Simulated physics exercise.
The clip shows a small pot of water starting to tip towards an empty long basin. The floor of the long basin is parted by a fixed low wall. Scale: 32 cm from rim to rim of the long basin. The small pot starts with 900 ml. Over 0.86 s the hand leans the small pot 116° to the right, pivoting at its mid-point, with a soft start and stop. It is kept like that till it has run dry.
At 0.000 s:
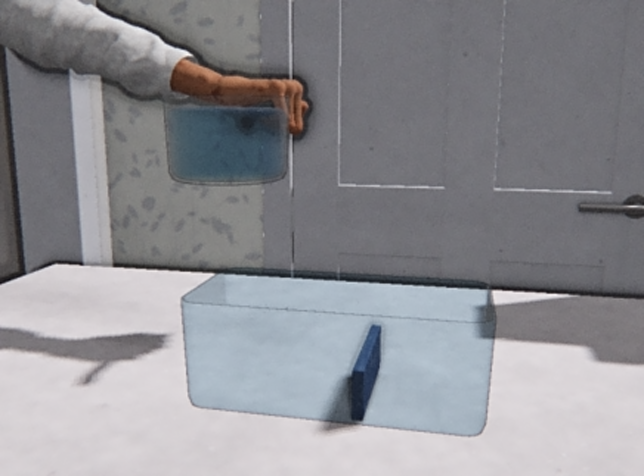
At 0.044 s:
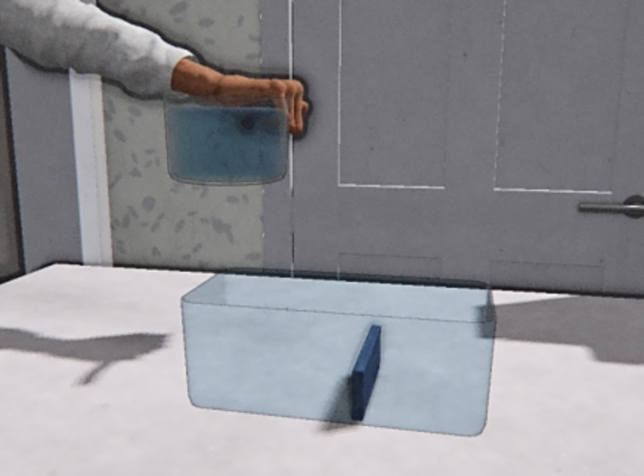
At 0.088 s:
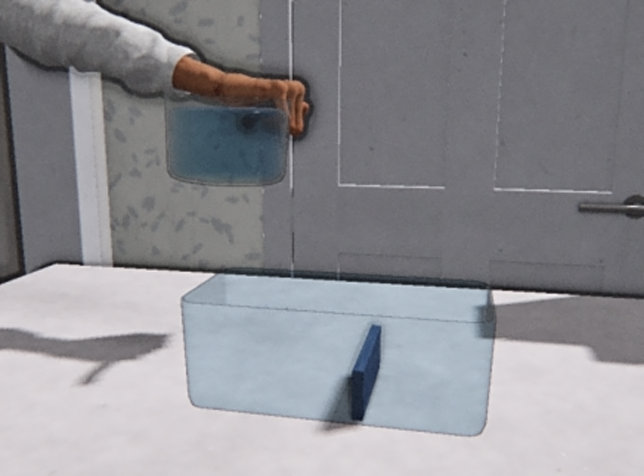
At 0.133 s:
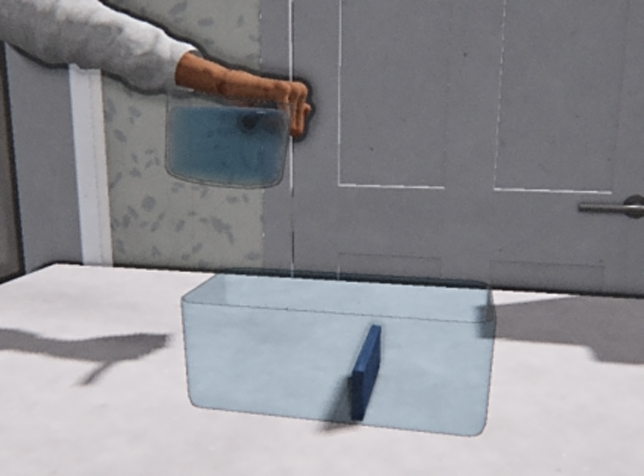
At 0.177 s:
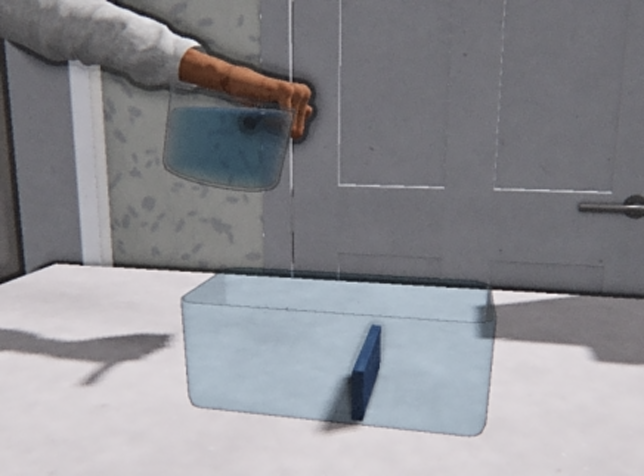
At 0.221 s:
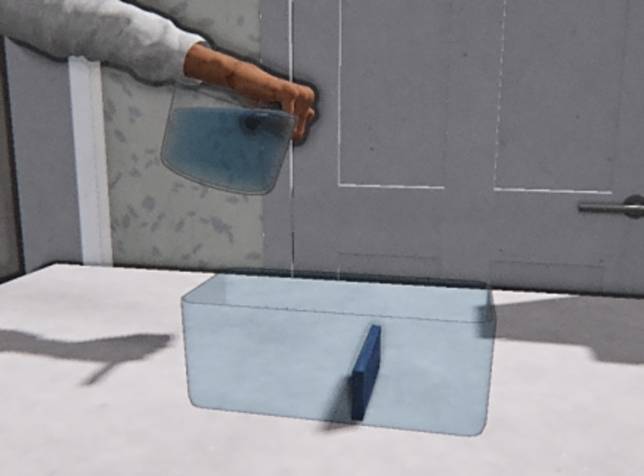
A hand slowly tilting a small clear pot of blue water to the right above a long transparent basin with a dark blue wall inside.
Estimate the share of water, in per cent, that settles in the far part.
The far part has some 27 per cent.
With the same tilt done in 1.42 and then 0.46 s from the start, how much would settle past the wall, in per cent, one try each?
First 40, then 10 per cent.
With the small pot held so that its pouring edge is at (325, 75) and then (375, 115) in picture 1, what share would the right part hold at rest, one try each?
First 70, then 85 per cent.
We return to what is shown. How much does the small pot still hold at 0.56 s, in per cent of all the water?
Some 50 per cent.
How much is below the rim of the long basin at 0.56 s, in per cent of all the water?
About 12 per cent.
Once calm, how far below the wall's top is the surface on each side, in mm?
Some 32 mm on the left and 40 mm on the right.
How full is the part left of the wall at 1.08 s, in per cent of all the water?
Near 68 in a hundred.
Then, 0.56 s in, the tilt is 85° and 50 per cent is still to pour, 7 is left of the wall and 6 right of it.
Then, 0.81 s in, the tilt is 115° and 6 per cent is still to pour, 56 is left of the wall and 27 right of it.
Then, 1.08 s in, the tilt is 116° and 0 per cent is still to pour, 68 is left of the wall and 27 right of it.
Then, 1.36 s in, the tilt is 116° and 0 per cent is still to pour, 69 is left of the wall and 27 right of it.
Finally, 69 per cent lies left of the wall, 27 right of it and 4 outside.
